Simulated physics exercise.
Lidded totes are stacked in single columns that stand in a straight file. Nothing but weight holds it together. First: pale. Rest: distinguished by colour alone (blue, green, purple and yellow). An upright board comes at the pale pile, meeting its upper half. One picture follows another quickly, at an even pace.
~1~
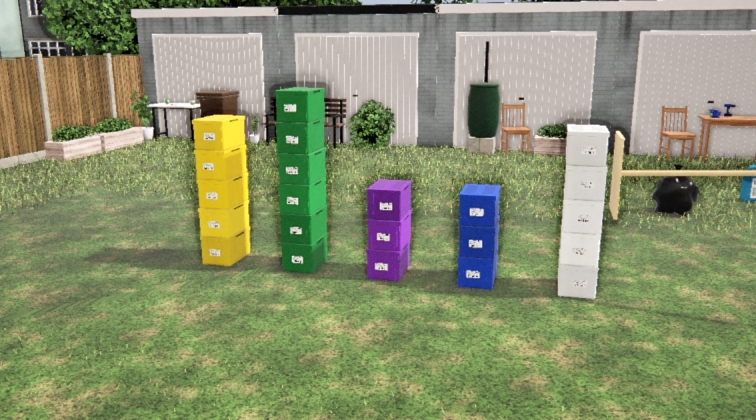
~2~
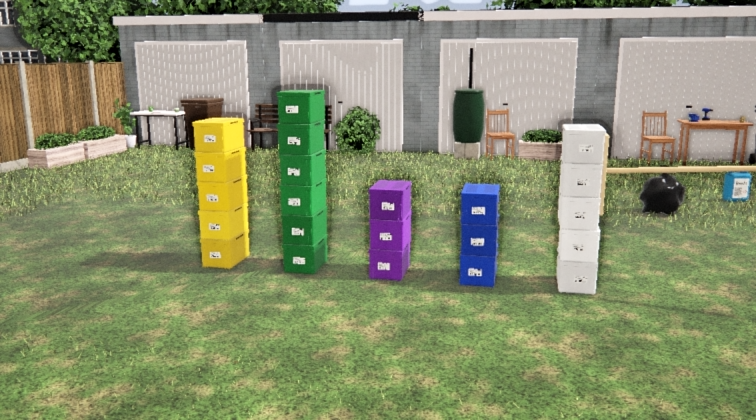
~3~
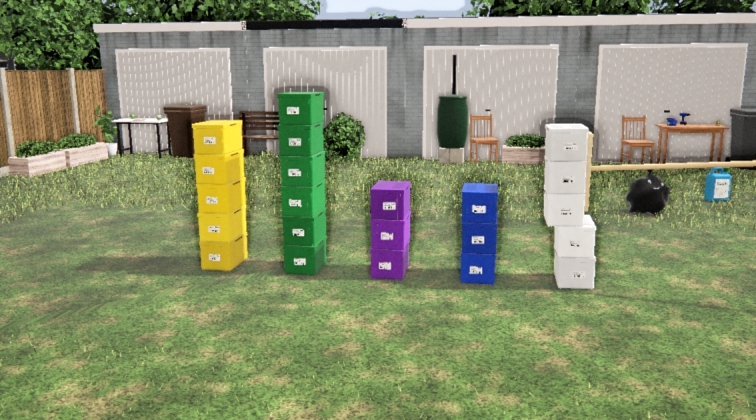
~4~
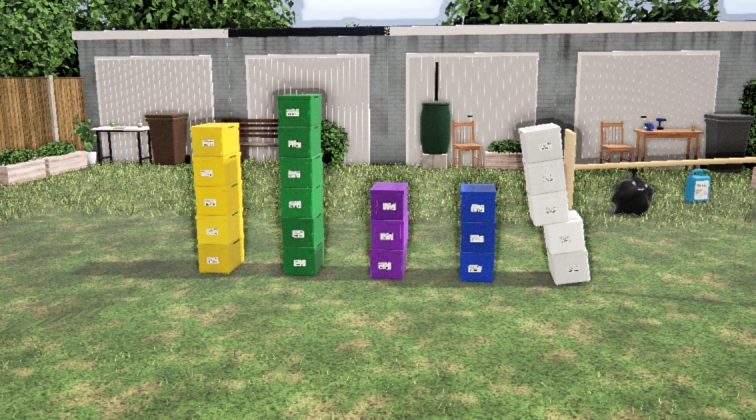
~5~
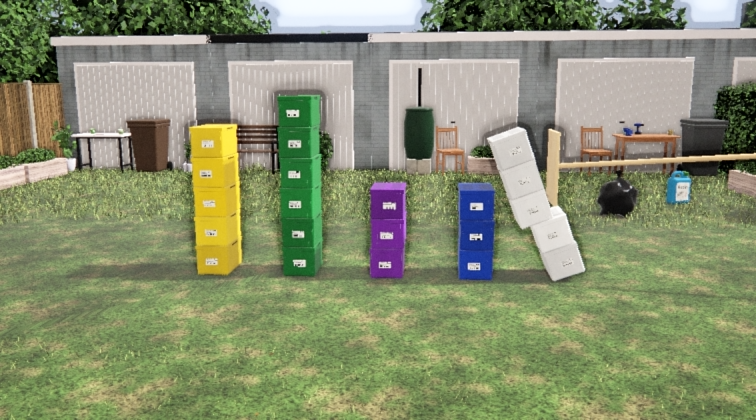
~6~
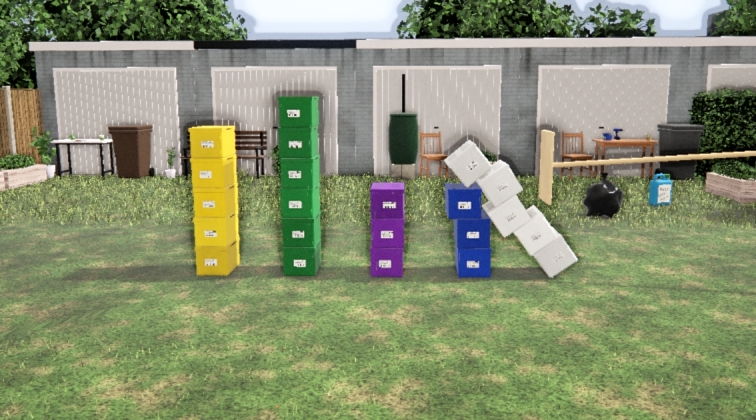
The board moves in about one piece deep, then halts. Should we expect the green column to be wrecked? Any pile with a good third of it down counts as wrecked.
No.
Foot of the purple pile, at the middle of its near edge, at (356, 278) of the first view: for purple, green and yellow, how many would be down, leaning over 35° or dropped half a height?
Purple 0, green 0, yellow 0.
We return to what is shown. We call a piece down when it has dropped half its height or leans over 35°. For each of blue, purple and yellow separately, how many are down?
Tally: Blue = 3, purple = 2, yellow = 0.
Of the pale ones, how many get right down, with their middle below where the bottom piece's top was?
Counting them up gives 2.
Soon after the last picture, 5 of the pale pile down; none of the 6 green totes down (0 of 17 in all colours); top green tote unmoved; top blue tote leaning a little.
A little later, 5 of the pale pile down; none of the 6 green totes down (2 of 17 in all colours); top green tote unmoved; top blue tote leaning well over, a little lower.
Later still, 5 of the pale pile down; none of the 6 green totes down (4 of 17 in all colours); top green tote shifted a little; top purple tote leaning clearly, a little lower.
At rest, 5 of the pale pile down; none of the 6 green totes down (5 of 17 in all colours); top green tote shifted a little; top purple tote about its own height lower. As the last picture would show them, middles, top green tote near (297, 112), top purple tote near (332, 226).
